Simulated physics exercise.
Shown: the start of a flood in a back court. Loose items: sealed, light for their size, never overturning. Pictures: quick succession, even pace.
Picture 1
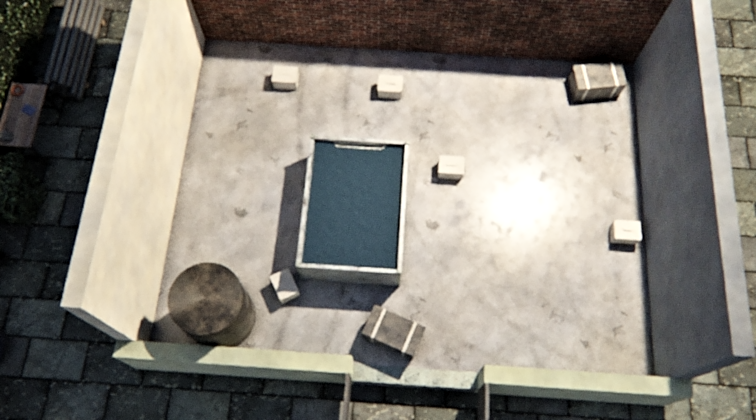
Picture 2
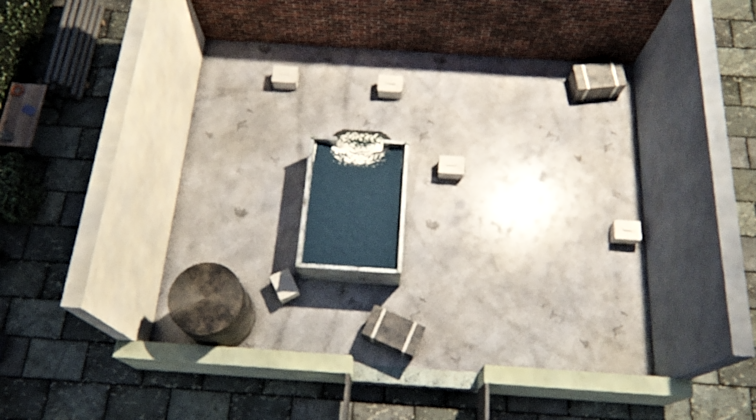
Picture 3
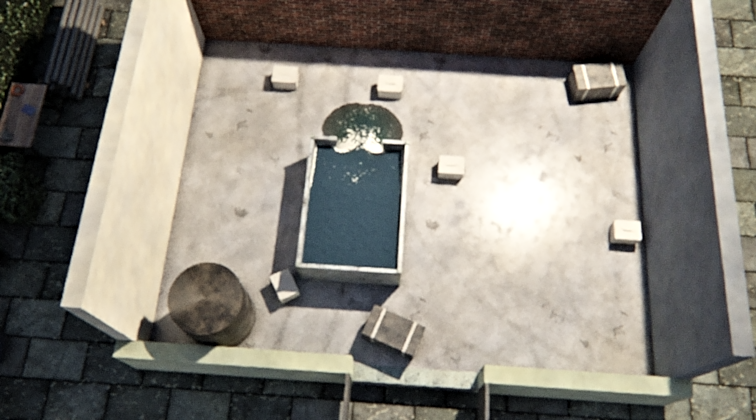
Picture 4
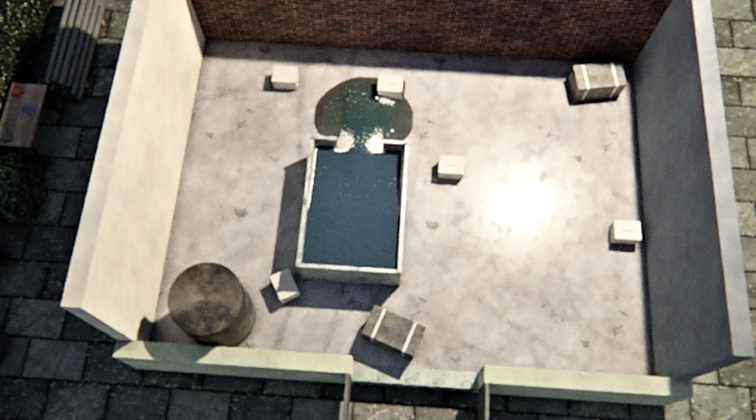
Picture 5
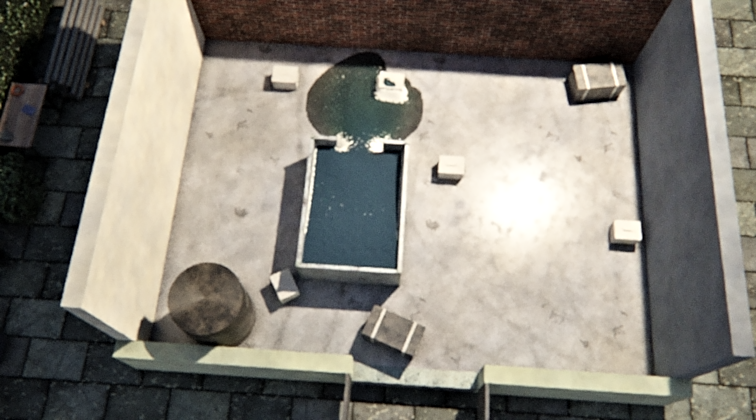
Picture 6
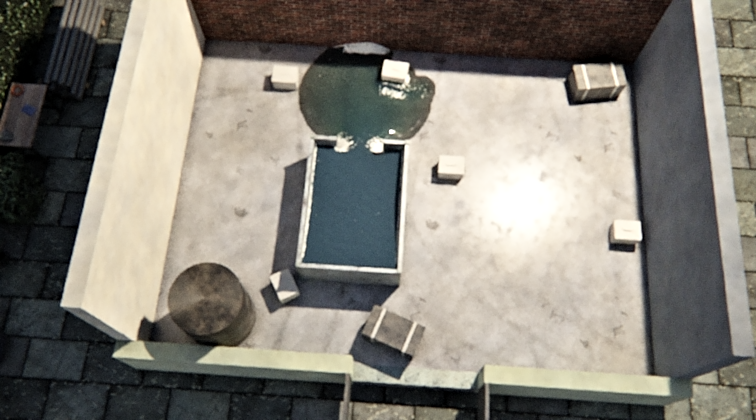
In a walled court, water pours from a tank's far end and slightly shifts one pale box.
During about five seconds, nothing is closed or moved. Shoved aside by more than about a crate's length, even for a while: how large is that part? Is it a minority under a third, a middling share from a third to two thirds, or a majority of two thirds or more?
Counting the far movers, it's in the middle - a third to two thirds.
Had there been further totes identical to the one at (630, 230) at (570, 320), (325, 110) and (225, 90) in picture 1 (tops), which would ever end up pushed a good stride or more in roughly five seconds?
Okay, in order the twins go nowhere much, a long way, a long way.
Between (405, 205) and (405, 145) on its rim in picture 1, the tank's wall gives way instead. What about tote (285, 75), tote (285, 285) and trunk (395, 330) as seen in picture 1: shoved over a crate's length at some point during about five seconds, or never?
Lab note - in sequence: Never that far; never that far; never that far.
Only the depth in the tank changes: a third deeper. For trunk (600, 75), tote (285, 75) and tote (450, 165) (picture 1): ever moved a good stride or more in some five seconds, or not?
Beyond that, then beyond that, then not beyond that.
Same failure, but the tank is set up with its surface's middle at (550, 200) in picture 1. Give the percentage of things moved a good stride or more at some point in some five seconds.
About 60 per cent.
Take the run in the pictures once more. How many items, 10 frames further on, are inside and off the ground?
So that is 1.
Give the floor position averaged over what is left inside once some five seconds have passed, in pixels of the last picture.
Somewhere near (456, 216) in the last view.
A moment on, 1 of 7 are well off their spots; 0 afloat.
Next, 2 of 7 are well off their spots; 1 afloat.
Later, 2 of 7 are well off their spots; 1 afloat.
In the end, 3 of 7 are well off their spots, and 3 have been at some point; 1 afloat.
